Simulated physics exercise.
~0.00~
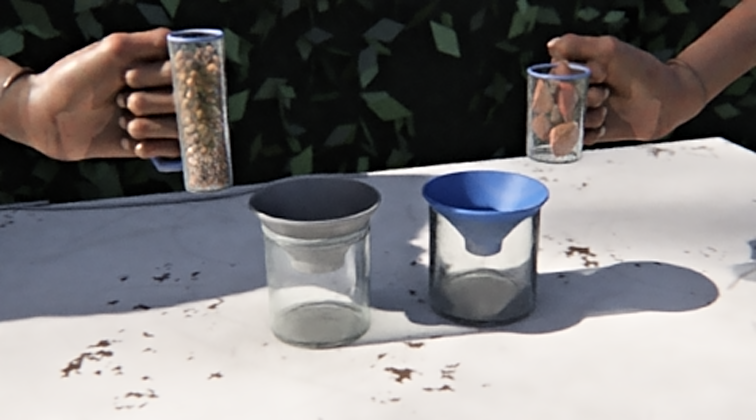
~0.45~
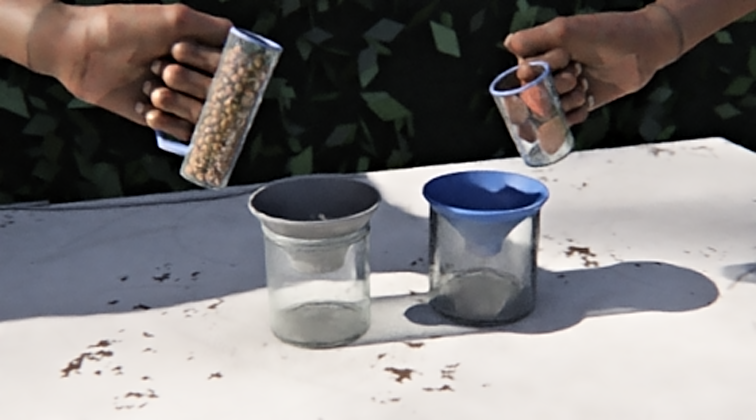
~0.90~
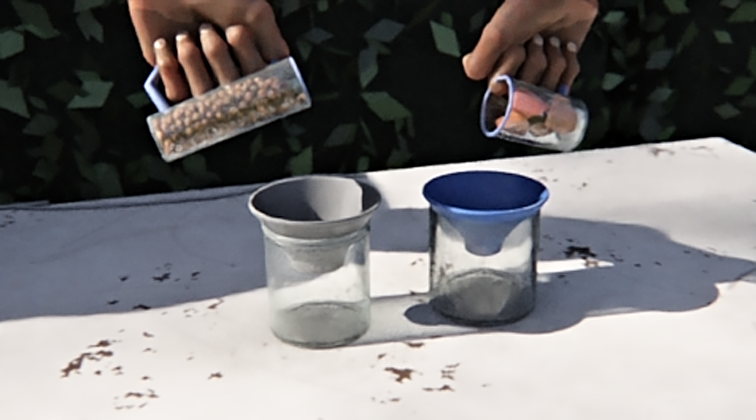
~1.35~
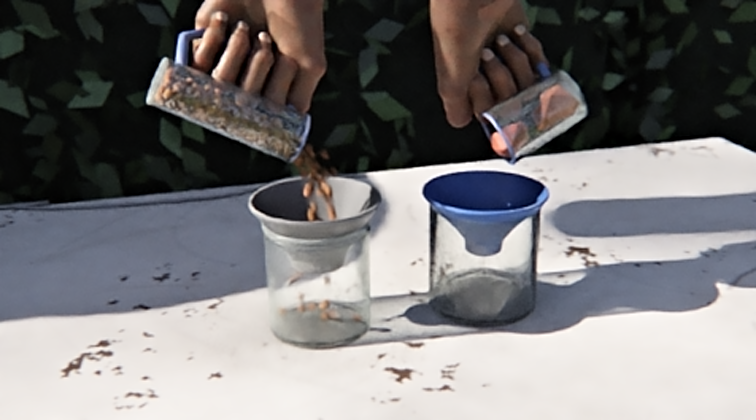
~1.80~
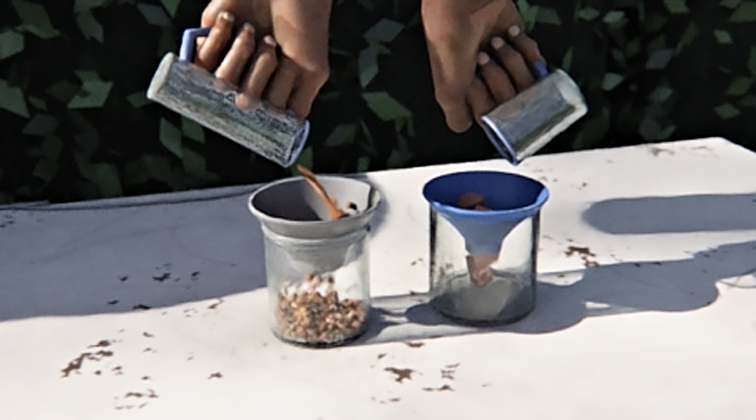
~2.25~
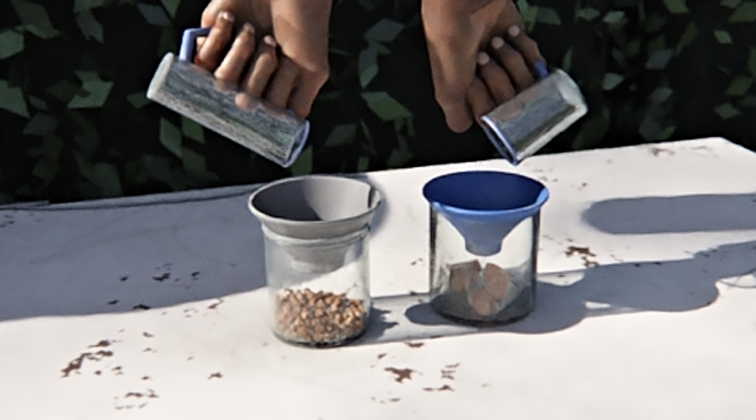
Two hands tipping cups of small brown pieces and larger reddish chunks through grey and blue funnels, all settling in the jars.
